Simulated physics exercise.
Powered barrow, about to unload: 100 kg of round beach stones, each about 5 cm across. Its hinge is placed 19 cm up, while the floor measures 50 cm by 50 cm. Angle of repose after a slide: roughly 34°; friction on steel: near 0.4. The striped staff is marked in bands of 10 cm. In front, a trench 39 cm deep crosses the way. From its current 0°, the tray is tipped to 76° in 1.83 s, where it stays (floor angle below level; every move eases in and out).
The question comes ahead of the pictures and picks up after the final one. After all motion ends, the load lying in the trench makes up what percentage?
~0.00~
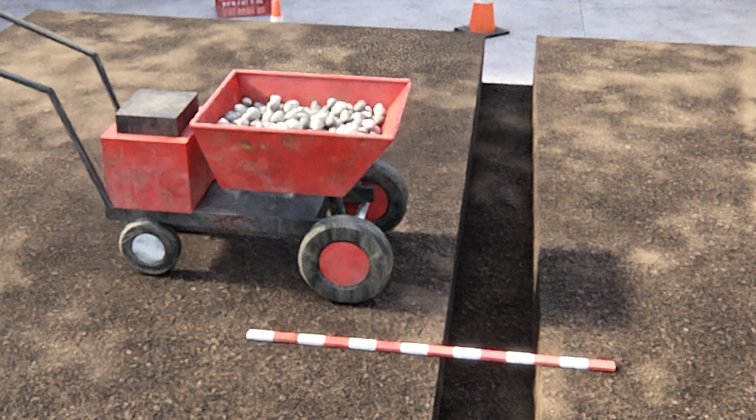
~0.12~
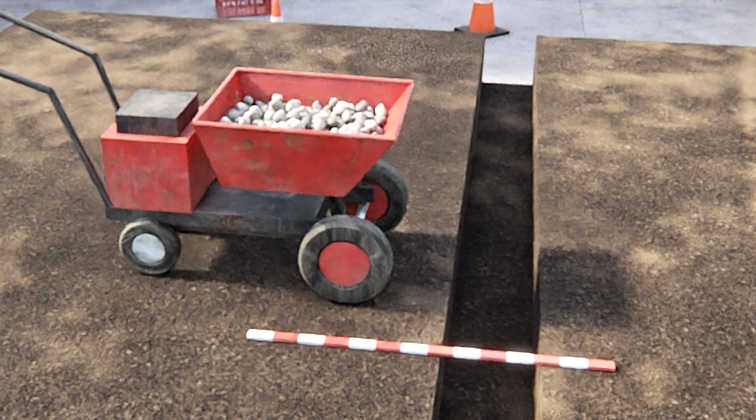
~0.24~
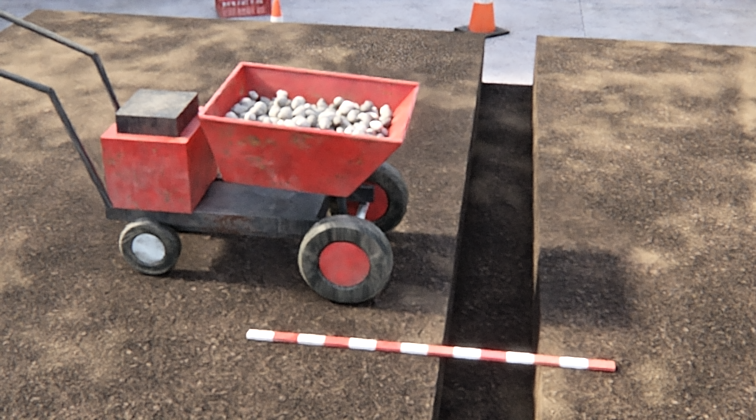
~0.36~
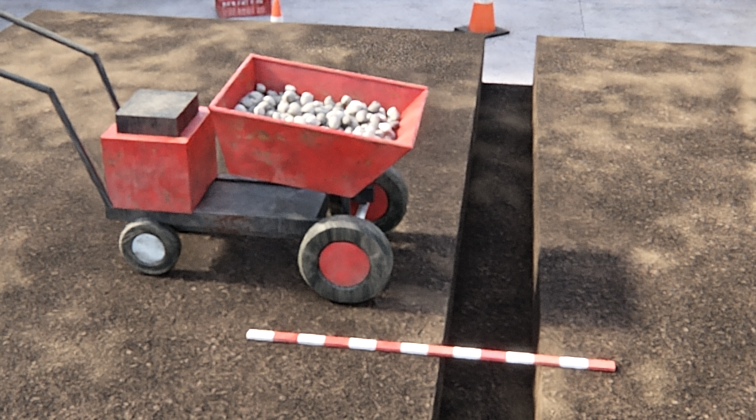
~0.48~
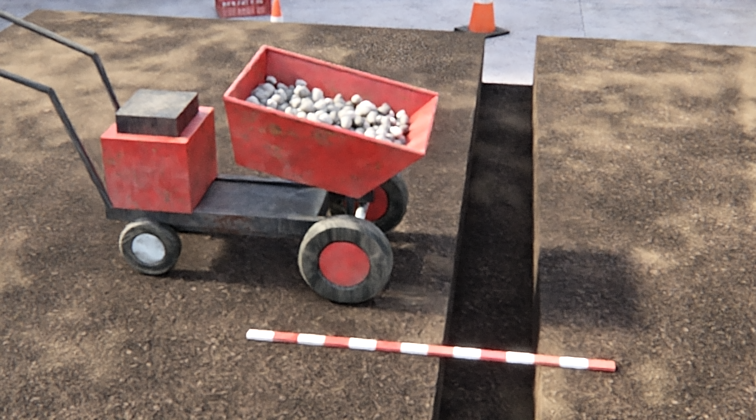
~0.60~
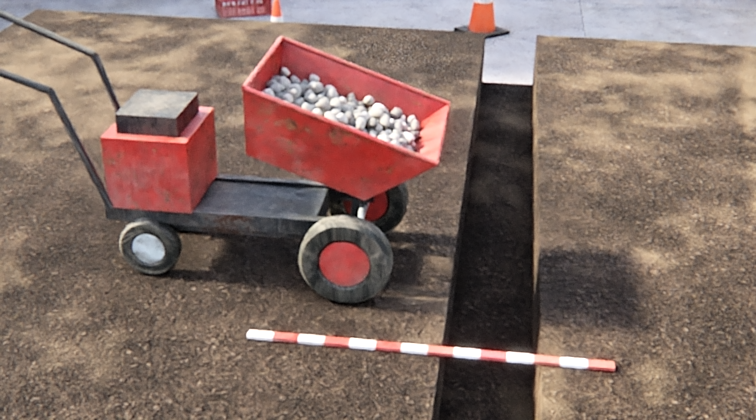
It makes up about 72 per cent.
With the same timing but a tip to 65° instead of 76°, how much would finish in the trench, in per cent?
In that case around 75 percent.
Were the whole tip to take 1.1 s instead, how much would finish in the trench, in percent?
Then some 60 per cent would.
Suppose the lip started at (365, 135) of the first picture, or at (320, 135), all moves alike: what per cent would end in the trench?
Some 100 and some 95 per cent, in that order.
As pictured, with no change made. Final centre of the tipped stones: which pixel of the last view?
Around (514, 339).
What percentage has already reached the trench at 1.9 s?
Close to 45 per cent has got there by then.
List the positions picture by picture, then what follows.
In the first picture, the tray is at 0°, its lip at (392, 139); the top of the load is at (308, 113).
In the second picture, the tray is at 1°, its lip at (395, 140); the top of the load is at (297, 112); the stones move at 0.1 m/s on average.
In the third picture, the tray is at 4°, its lip at (401, 142); the top of the load is at (288, 109); the stones move at 0.2 m/s on average.
In the fourth picture, the tray is at 8°, its lip at (411, 147); the top of the load is at (275, 101); the stones move at 0.3 m/s on average.
In the fifth picture, the tray is at 13°, its lip at (424, 154); the top of the load is at (280, 92); the stones move at 0.4 m/s on average.
In the sixth picture, the tray is at 19°, its lip at (437, 164); the top of the load is at (289, 85); the stones move at 0.5 m/s on average.
After 1.4 s the floor is at 64°; 97 % in the tray, 3 % in the trench; the foremost stones are at (524, 247).
After 1.9 s the floor is at 76°; 29 % in the tray, 47 % in the trench, 24 % past the trench; the foremost stones are at (666, 298).
After 2.3 s the floor is at 76°; 8 % in the tray, 64 % in the trench, 28 % past the trench; the foremost stones are at (712, 303).
After 4.2 s the floor is at 76°; 0 % in the tray, 72 % in the trench, 28 % past the trench; the foremost stones are at (717, 303).
